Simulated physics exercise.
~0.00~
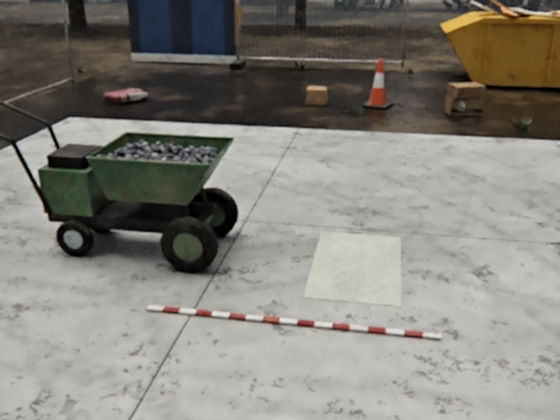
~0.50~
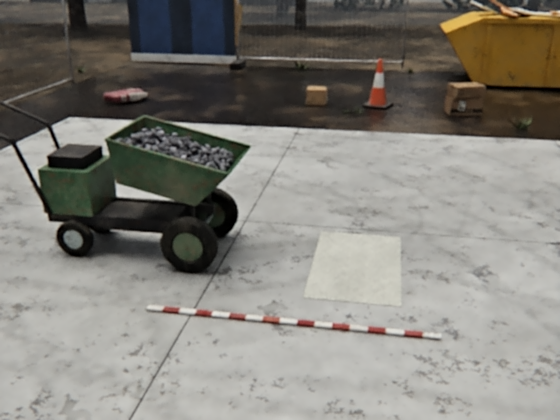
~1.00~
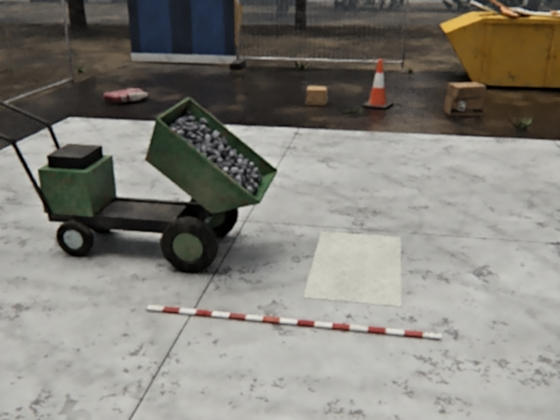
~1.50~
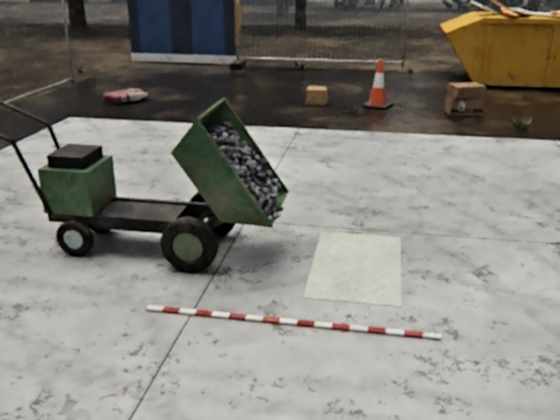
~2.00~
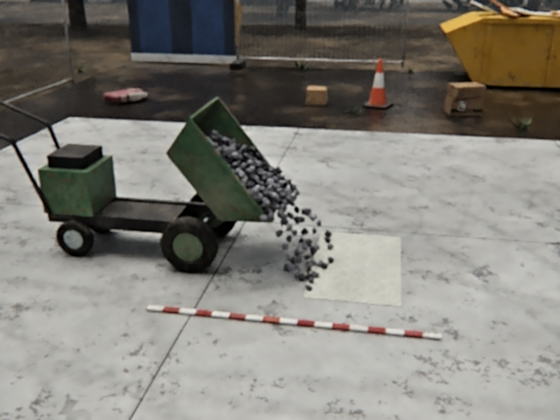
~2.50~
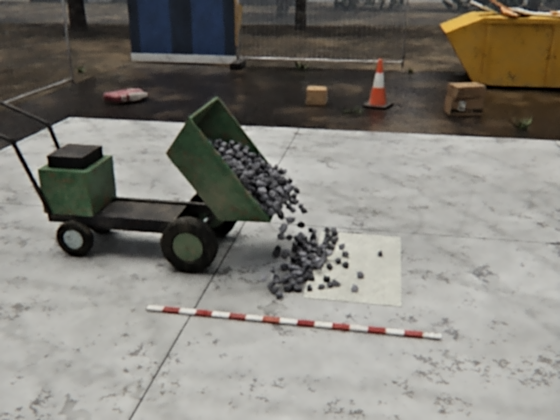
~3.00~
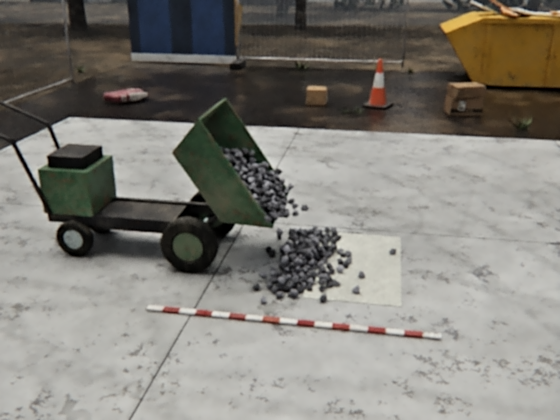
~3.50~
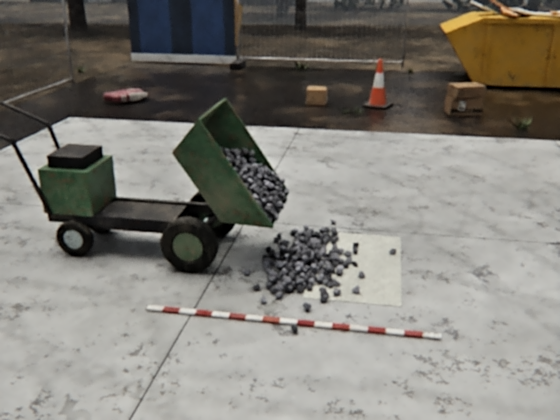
A green motor barrow with black wheels, its skip full of grey stones, stands at the left of a pale paved yard, seen from slightly above. A pale square sheet lies to its right behind a red and white striped staff, with a traffic cone and yellow container farther back. The skip tips steeply to the right, and the stones slide towards its lip. It jerks back slightly and forward again as stones spill onto the ground. At the end it stays tilted, still holding most of its load, beside a loose heap partly on the sheet.
